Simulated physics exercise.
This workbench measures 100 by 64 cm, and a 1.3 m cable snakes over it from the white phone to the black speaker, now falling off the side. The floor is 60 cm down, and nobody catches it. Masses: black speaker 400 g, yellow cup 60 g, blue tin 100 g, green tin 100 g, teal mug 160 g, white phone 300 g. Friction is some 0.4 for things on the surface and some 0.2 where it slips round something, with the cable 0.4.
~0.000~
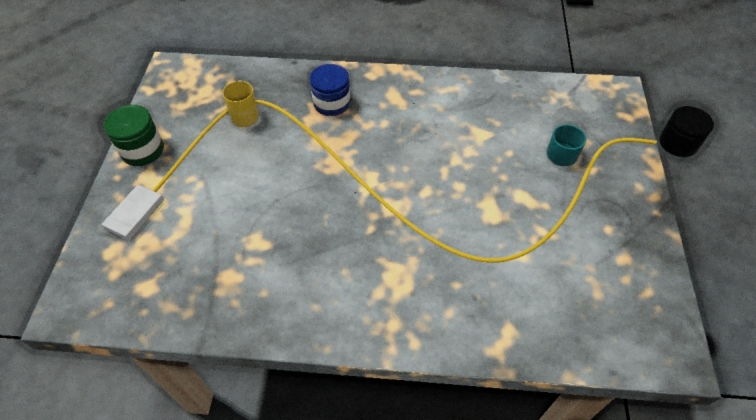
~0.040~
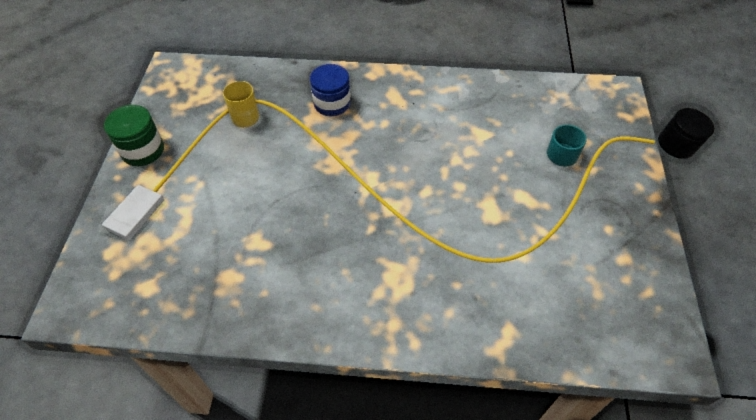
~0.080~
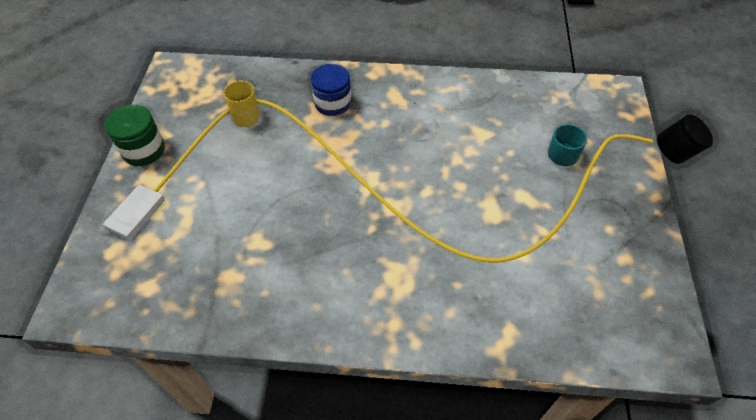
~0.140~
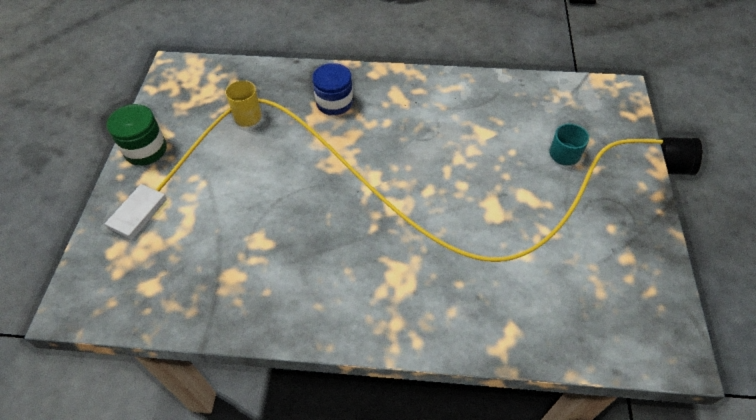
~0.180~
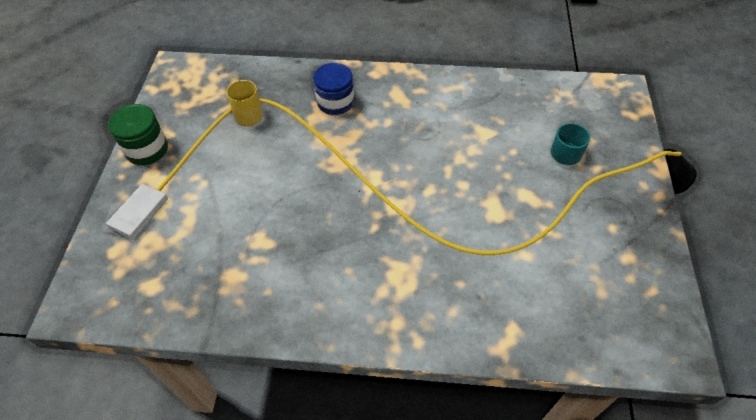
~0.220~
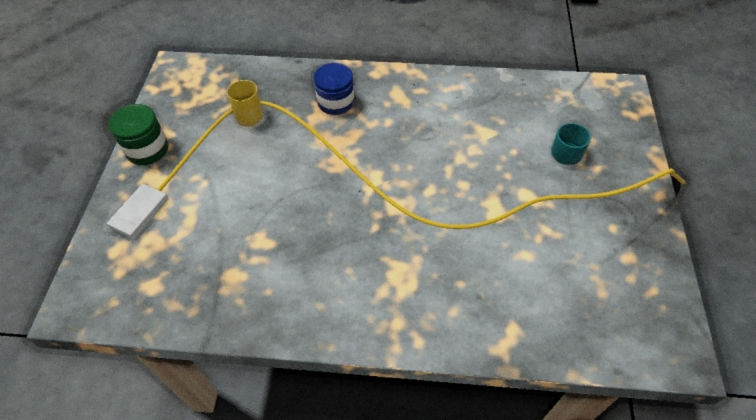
A black speaker tipped off the right edge of the marbled workbench and dropped out of view, pulling the yellow cable straighter behind it while the white phone, tins, yellow cup and teal mug barely moved.
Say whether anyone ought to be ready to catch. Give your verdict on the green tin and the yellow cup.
Green tin stays up, yellow cup comes down.
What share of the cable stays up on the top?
55 %, roughly.
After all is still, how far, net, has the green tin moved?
Net shift, approx.: Green tin = 0 cm.
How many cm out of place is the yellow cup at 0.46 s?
Logged shift for the yellow cup: 30 cm.
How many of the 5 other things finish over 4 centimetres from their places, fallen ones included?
2 in all.
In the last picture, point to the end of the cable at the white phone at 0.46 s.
About (194, 207).
At 0.5 s, the cable's tail end at (194, 207); yellow cup on its side, 31 cm off its start, black speaker over the edge, white phone 4 cm off its start.
At 0.7 s, the cable's tail end at (268, 219); yellow cup over the edge, white phone 18 cm off its start, black speaker over the edge.
At 1.0 s, the cable's tail end at (269, 219); yellow cup over the edge, white phone 18 cm off its start at (244, 202), black speaker over the edge.
At 1.2 s, the cable's tail end at (269, 219); yellow cup over the edge, white phone 18 cm off its start, black speaker over the edge.
At 2.4 s, the cable's tail end at (269, 219); yellow cup over the edge, green tin 0 cm off its start at (131, 119), white phone 18 cm off its start at (244, 202), black speaker over the edge.
